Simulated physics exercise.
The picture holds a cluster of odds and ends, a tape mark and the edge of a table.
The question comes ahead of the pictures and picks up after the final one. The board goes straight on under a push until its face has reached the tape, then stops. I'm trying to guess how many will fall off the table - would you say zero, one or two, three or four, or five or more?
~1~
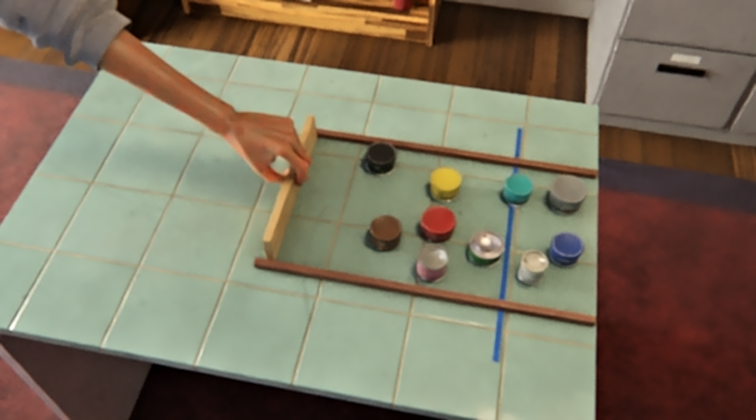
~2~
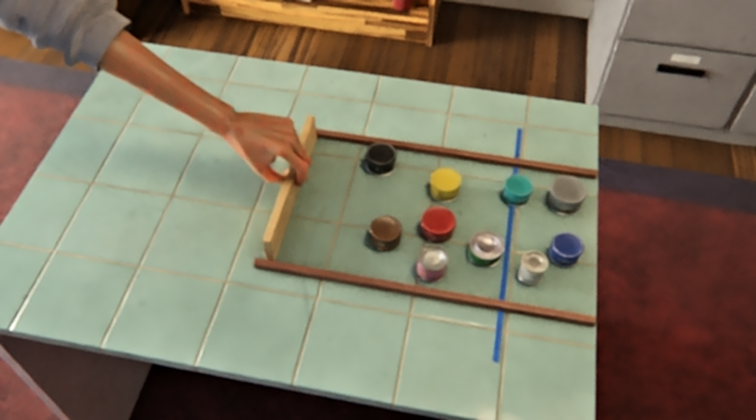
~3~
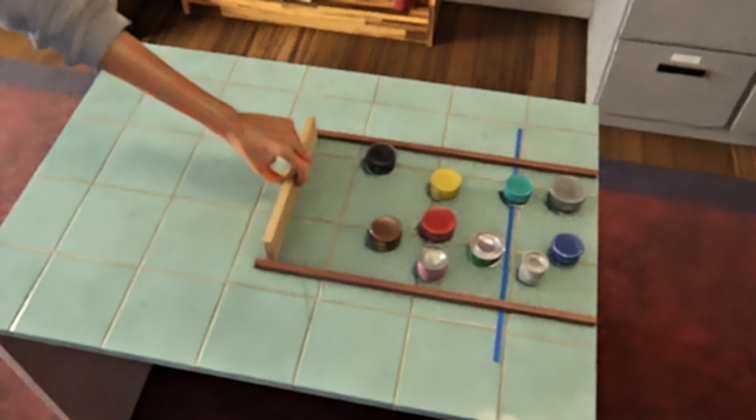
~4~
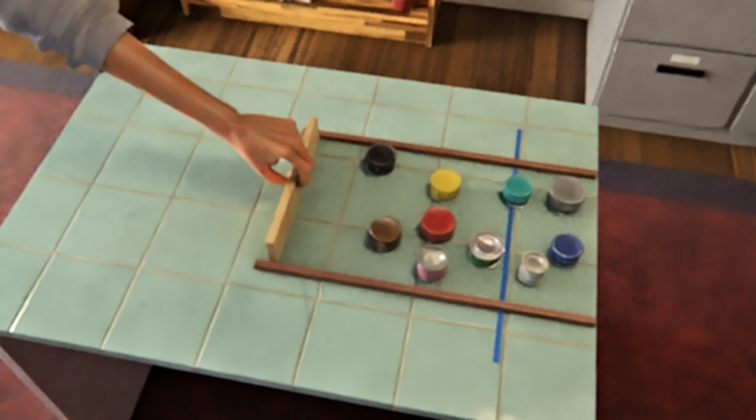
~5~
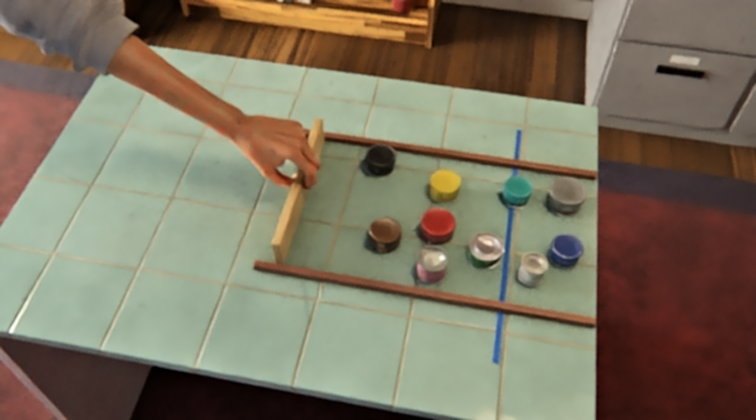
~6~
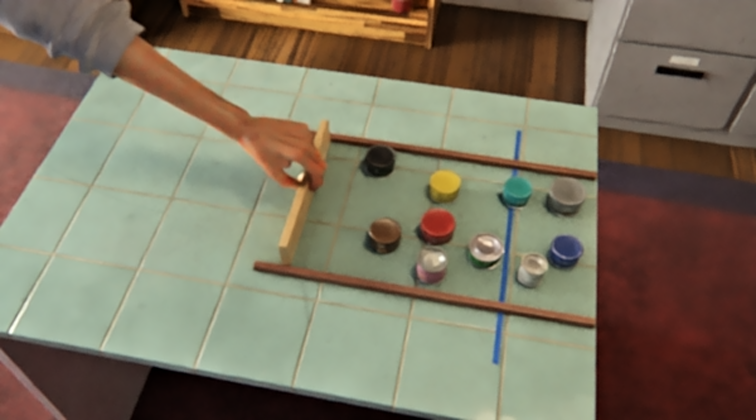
I would say zero.
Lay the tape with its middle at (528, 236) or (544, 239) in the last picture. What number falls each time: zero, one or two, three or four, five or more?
First try 1 or 2; second try one or two.
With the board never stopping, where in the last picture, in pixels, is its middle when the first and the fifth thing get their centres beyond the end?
For the first, roughly (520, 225); for the next, roughly (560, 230).
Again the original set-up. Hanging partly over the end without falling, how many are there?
It's 2.
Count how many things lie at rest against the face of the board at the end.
5 touch it.
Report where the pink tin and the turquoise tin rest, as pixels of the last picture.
You'll find the pink tin at roughly (520, 281) and the turquoise tin at roughly (554, 196).
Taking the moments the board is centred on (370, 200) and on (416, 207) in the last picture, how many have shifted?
The count is 1 at the first point and 4 at the second.
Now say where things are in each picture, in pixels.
The first picture shows blue tin (566, 250); grey tin (567, 195); white tin (533, 268); board (292, 185); tape (509, 231).
The second picture shows grey tin (567, 196); black pot (381, 159).
The third picture shows white tin (533, 268); turquoise tin (518, 191).
The fourth picture shows blue tin (566, 250); brown tub (386, 234).
The fifth picture shows grey tin (566, 197); pink tin (432, 265).
The sixth picture shows blue tin (565, 252); grey tin (566, 198); white tin (532, 270); board (307, 190); tape (509, 233).
Soon after, none off yet; blue tin at rest near (565, 252); grey tin at rest near (566, 198); white tin at rest near (532, 270).
After that, none off yet; blue tin at rest near (565, 252); grey tin at rest near (566, 198); white tin moving near (537, 273).
In the end, the number that fall off is zero.
